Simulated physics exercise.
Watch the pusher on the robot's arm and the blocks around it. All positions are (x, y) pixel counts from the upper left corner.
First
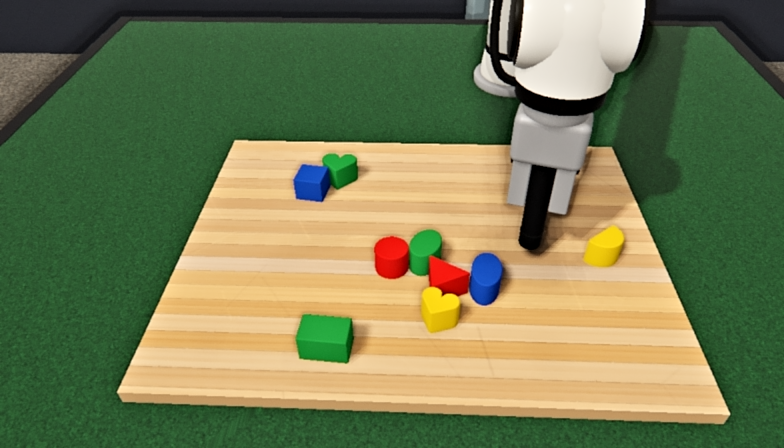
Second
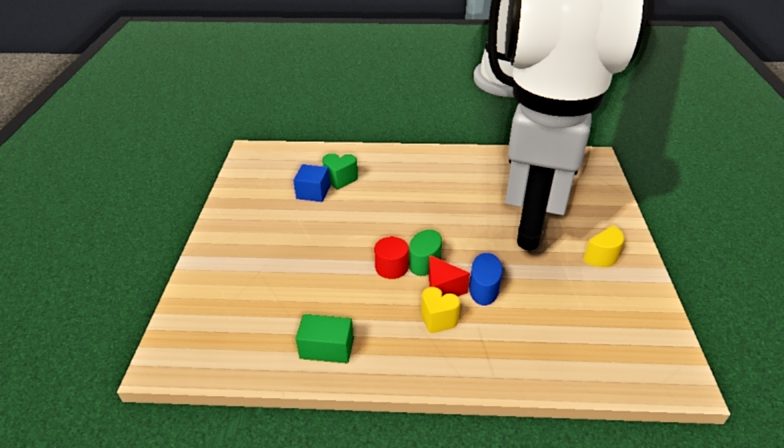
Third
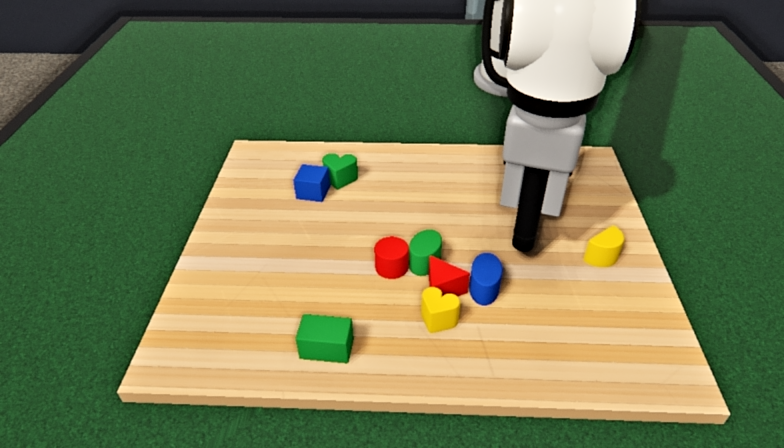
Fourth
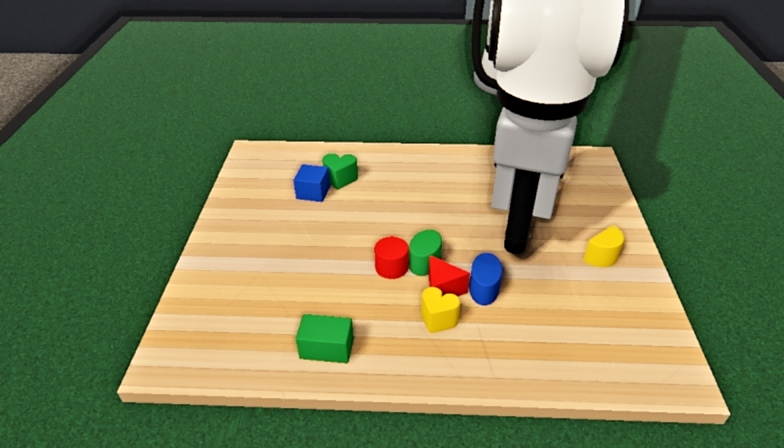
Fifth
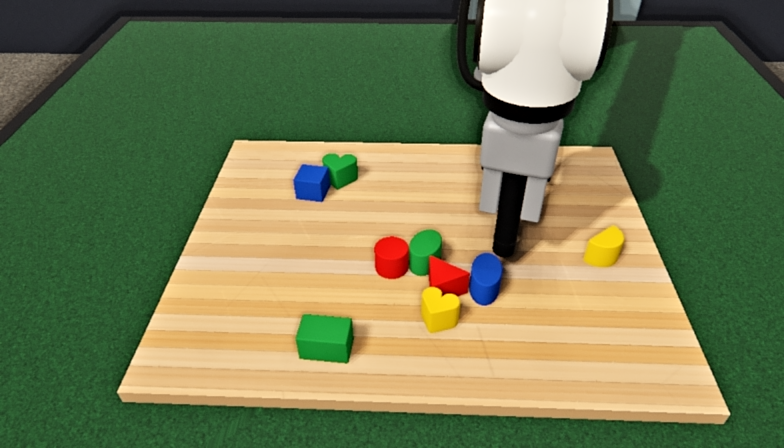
A robot arm with a black pusher moved slightly left over a wooden board, drawing close to the blue oval block, while all the colorful blocks stayed still.
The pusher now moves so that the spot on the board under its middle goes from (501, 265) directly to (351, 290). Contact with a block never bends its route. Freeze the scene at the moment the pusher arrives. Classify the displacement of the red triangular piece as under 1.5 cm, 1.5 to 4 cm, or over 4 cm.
Between 1.5 and 4 cm.
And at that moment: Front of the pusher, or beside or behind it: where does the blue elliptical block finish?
Beside or behind.
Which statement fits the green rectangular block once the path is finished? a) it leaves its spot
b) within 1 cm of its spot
Letter b.
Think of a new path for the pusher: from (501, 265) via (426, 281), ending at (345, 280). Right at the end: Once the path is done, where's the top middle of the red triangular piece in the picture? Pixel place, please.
I expect it at (416, 278).
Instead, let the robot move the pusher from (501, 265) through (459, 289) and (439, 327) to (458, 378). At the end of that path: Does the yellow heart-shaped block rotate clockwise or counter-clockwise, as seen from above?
From above, the turn goes clockwise.
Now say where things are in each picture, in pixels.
In the first frame, pusher's lower end at (529, 244); green rectangular block at (324, 328); red cylinder at (392, 247); green elliptical block at (426, 242); red triangular piece at (444, 271); blue elliptical block at (487, 268).
In the second frame, pusher at (527, 244); blocks still.
In the third frame, pusher at (523, 246); blocks still.
In the fourth frame, pusher at (515, 248); blocks still.
In the fifth frame, pusher at (503, 251); green rectangular block at (324, 328); red cylinder at (392, 247); green elliptical block at (426, 242); red triangular piece at (444, 271); blue elliptical block at (487, 268).
What follows on the original path. One third of the way, pusher at (454, 260); red triangular piece at (441, 275), turned 35° clockwise; blue elliptical block at (474, 275), turned 60° anticlockwise.
Two thirds of the way, pusher at (402, 268); red cylinder at (378, 243); green elliptical block at (416, 241), turned 40° clockwise; red triangular piece at (416, 278), turned 45° anticlockwise; blue elliptical block at (474, 275), turned 60° anticlockwise.
At the end, pusher at (350, 276); green rectangular block still; red cylinder at (378, 243); green elliptical block at (416, 241), turned 40° clockwise; red triangular piece at (416, 278), turned 45° anticlockwise; blue elliptical block at (474, 275), turned 60° anticlockwise.
